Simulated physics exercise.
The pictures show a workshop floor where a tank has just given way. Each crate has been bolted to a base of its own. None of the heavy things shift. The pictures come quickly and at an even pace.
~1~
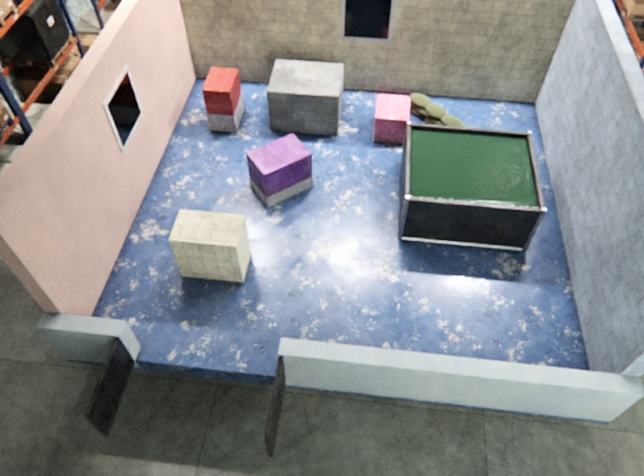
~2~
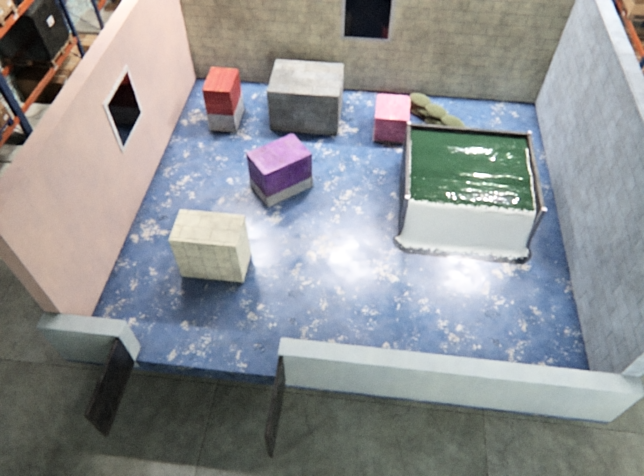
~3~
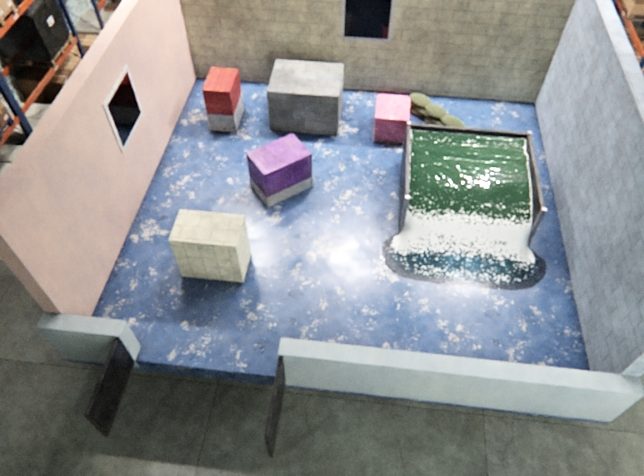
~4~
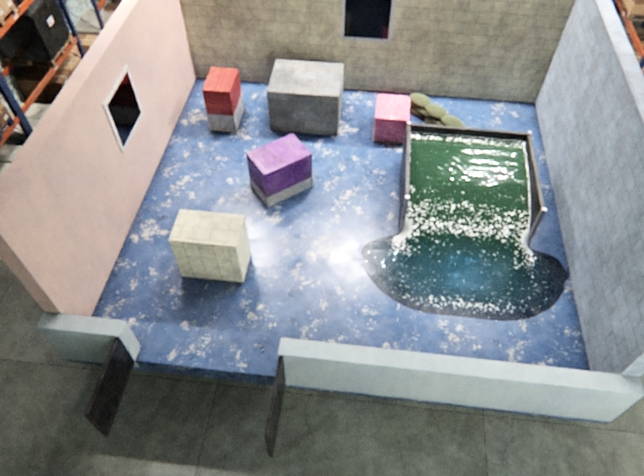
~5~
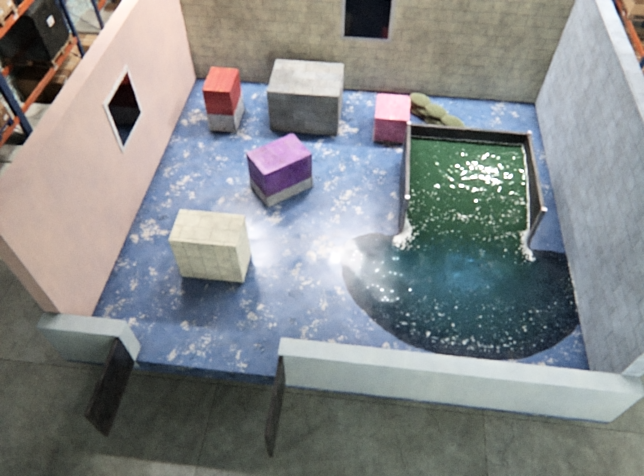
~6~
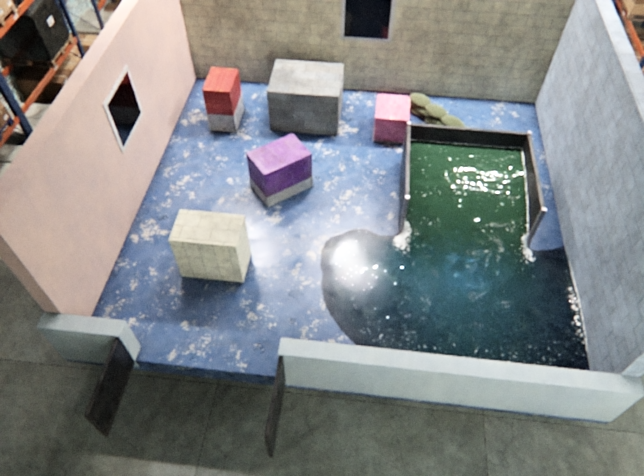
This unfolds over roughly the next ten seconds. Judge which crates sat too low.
The red crate was not too low. The purple crate was not too low. The pink crate was too low.
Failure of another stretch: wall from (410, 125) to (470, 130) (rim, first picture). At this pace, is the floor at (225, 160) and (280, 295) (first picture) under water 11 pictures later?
In the order asked: Swamped and left untouched.
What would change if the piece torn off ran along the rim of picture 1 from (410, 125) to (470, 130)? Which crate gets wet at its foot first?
That would be the pink crate.
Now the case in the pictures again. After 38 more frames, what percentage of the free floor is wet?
Estimate: Some 80 in a hundred.
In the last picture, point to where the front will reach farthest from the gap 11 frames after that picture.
Roughly (130, 344).
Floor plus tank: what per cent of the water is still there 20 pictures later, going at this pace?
Result: Close to 96 %.
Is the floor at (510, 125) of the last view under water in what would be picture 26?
That spot: Waterless.
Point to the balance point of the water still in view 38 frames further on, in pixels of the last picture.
Estimate: (357, 229).
A moment on, water covers 25 % of the floor; the red crate not reached, the purple crate not reached, the pink crate not reached.
Next, water covers 30 % of the floor; the red crate not reached, the purple crate not reached, the pink crate not reached.
Then, water covers 50 % of the floor; the red crate not reached, the purple crate water round its plinth, the pink crate not reached.
Later, water covers 80 % of the floor; the red crate water round its plinth, the purple crate water round its plinth, the pink crate water round its plinth.
In the end, water covers 100 % of the floor; the red crate stayed above the water, the purple crate stayed above the water, the pink crate was topped.
